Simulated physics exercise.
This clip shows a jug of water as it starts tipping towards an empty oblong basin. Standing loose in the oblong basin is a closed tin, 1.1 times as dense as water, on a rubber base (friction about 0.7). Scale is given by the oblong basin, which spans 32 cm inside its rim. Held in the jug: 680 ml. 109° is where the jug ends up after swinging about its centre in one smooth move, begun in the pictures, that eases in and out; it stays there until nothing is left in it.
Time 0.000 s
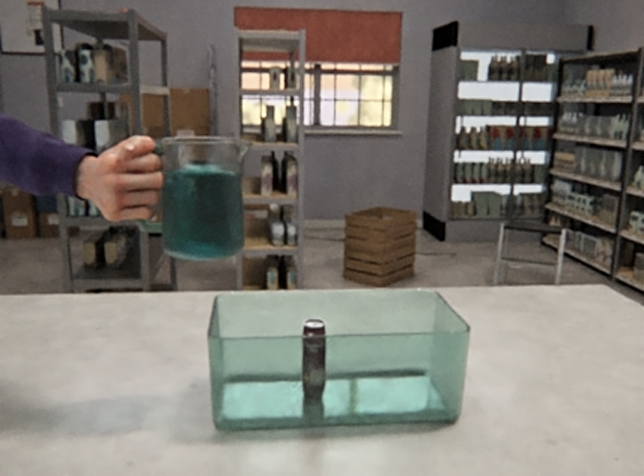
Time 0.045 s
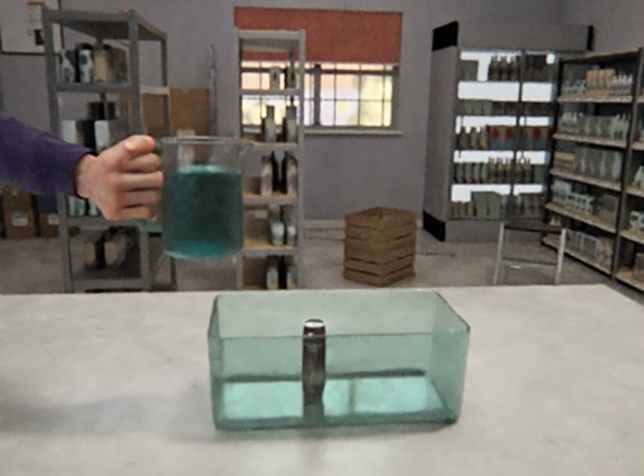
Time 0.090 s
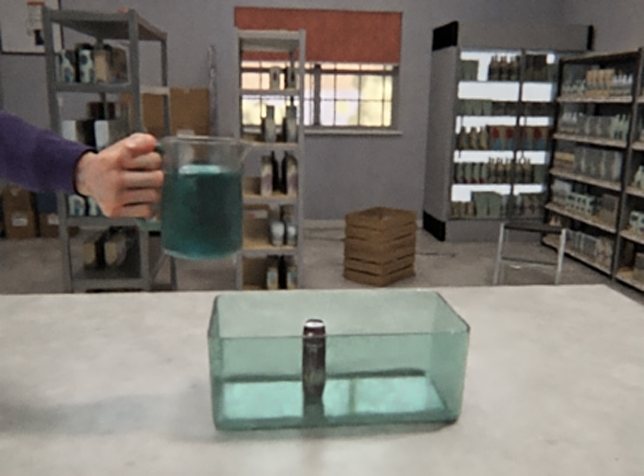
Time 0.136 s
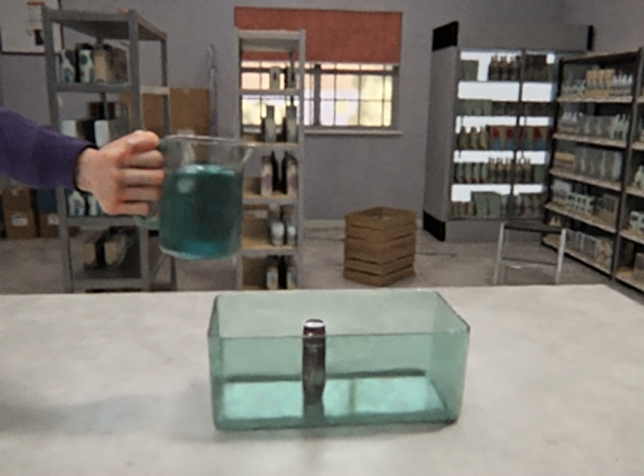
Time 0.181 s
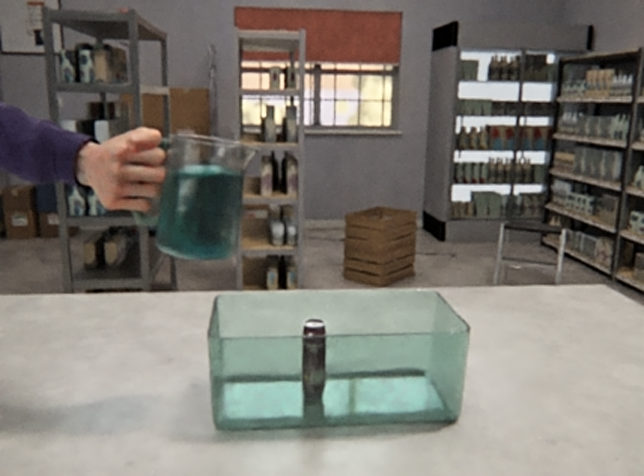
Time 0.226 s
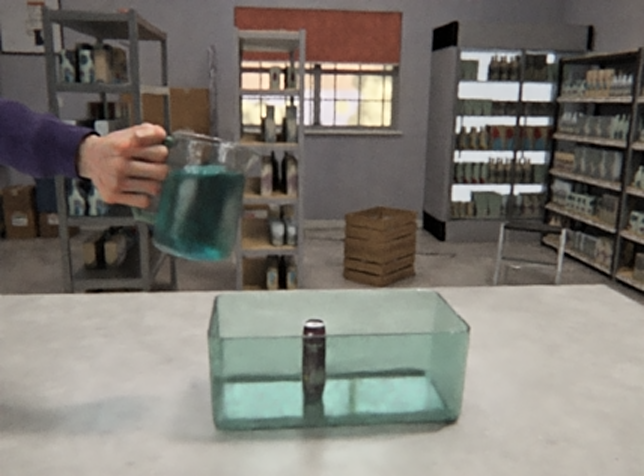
In a storeroom with grey metal shelving, a red-shaded window, a wooden crate and a lit cabinet of bottles, a level, still view looks across a pale tabletop. A greenish clear oblong basin sits on the table with a small dark closed tin upright inside, while at left a purple-sleeved hand holds a clear jug of teal water by its handle. The hand keeps the jug upright at first, then slowly tilts it slightly rightward.
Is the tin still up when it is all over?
No, it capsizes.
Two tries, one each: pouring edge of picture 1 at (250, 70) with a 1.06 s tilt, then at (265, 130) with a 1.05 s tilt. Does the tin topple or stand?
Trial 1 - tin stays standing; trial 2 - tin stays standing.
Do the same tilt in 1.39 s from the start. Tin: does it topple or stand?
With that tilt, the tin tips.
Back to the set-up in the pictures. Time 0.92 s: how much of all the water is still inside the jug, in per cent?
About 40 percent.
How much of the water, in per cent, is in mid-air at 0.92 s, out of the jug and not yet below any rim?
I'd put it at about 24 per cent of the liquid.
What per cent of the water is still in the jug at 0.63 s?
Portion remaining: Approx. 92 per cent.
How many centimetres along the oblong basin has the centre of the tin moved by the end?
7.5 cm.
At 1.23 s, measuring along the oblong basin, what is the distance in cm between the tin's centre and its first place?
Measured centre to centre, about 1 cm.
Then, 0.63 s in, the tilt is 70° and 92 per cent is still to pour; the tin stands where it began.
Then, 0.92 s in, the tilt is 104° and 39 per cent is still to pour; the tin stands where it began.
Then, 1.23 s in, the tilt is 109° and 4 per cent is still to pour; the tin leans 14°.
Then, 1.56 s in, the tilt is 109° and 0 per cent is still to pour; the tin lies on its side.
Finally, the tin lies on its side.
